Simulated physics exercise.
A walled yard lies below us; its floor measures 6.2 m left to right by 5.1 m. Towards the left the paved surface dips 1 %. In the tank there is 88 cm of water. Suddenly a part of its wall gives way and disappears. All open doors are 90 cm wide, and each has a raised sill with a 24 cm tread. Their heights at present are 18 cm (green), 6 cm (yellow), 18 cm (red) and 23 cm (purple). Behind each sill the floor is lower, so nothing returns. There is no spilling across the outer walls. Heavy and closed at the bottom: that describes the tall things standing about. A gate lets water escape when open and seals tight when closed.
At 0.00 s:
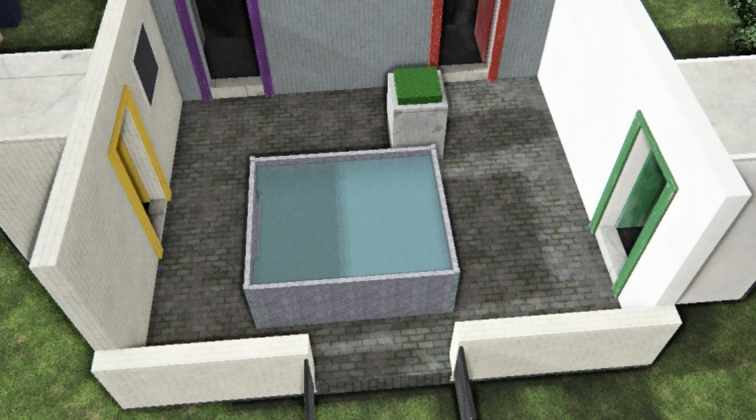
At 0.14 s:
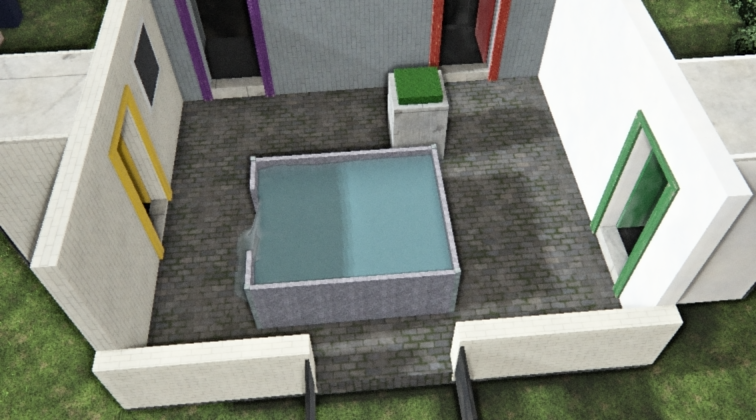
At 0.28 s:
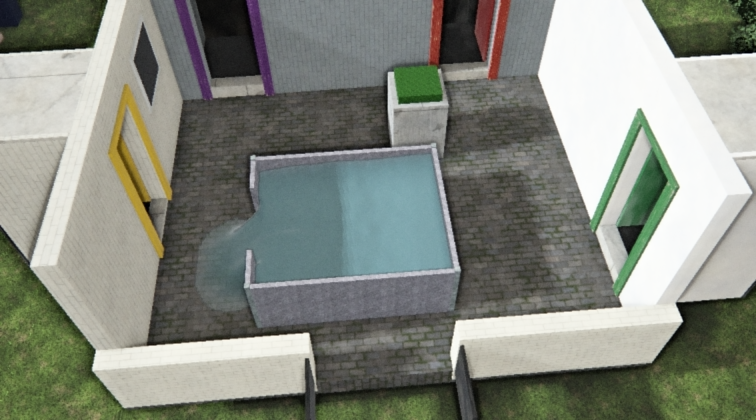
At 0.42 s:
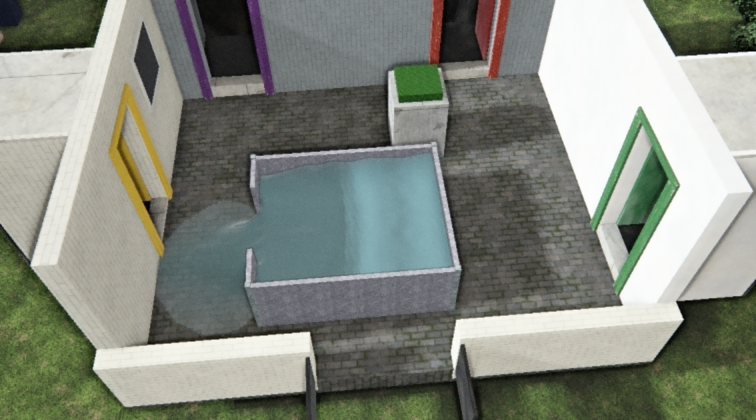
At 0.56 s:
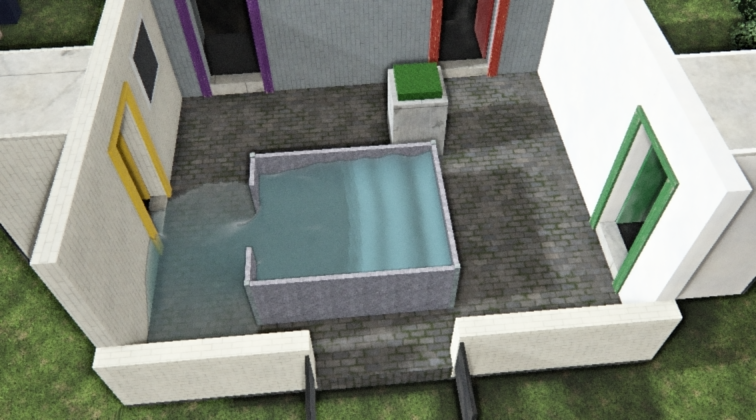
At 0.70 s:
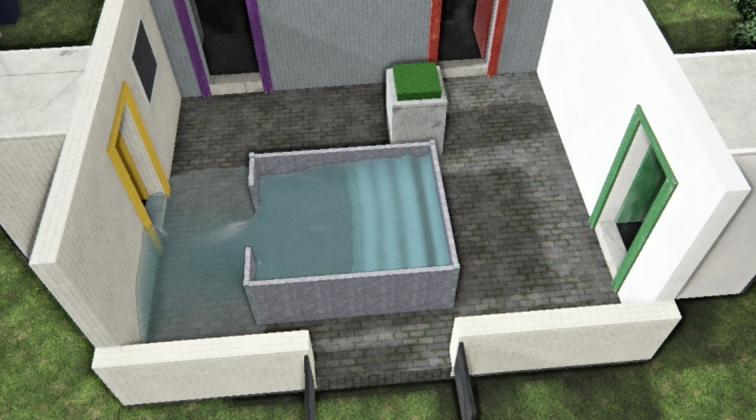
Water pouring through a gap in the left wall of a raised tank, spreading across the paved yard to the yellow doorway.
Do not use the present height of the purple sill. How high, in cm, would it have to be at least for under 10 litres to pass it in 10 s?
At least about 20 cm.
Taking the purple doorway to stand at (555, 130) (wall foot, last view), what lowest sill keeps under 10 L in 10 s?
Around 9.5 cm would do it.
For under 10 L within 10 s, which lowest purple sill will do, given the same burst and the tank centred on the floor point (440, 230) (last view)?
21 cm, give or take.
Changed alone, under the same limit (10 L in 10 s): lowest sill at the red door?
Red: Roughly 13.5 cm.
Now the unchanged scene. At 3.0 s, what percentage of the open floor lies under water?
Roughly 50 percent of the floor.
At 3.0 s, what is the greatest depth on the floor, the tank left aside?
42 cm.
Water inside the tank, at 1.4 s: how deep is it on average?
Roughly 62 cm on average.
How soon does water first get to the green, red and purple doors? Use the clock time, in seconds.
Green: 3.4 s; red: 3.8 s; purple: 2.0 s.
After 1.4 s water covers 20 % of the floor, deepest (72 cm) near (144, 363); it has not reached the purple door.
After 3.0 s water covers 50 % of the floor, deepest (42 cm) near (142, 377); 22 cm at the purple door, 1 litre in over its 23 cm sill.
After 10.0 s water covers 100 % of the floor, deepest (16 cm) near (157, 278); 11 cm at the purple door, 2 litres in over its 23 cm sill.
At the purple door as built, the water arrived by 2.0 s and peaked near 24 cm at 2.6 s.
With a sill of 18 cm, 21 litres would have come in within the 10 s; with 24.5 cm, 1 litre. So under 10 litres takes about 20 cm.
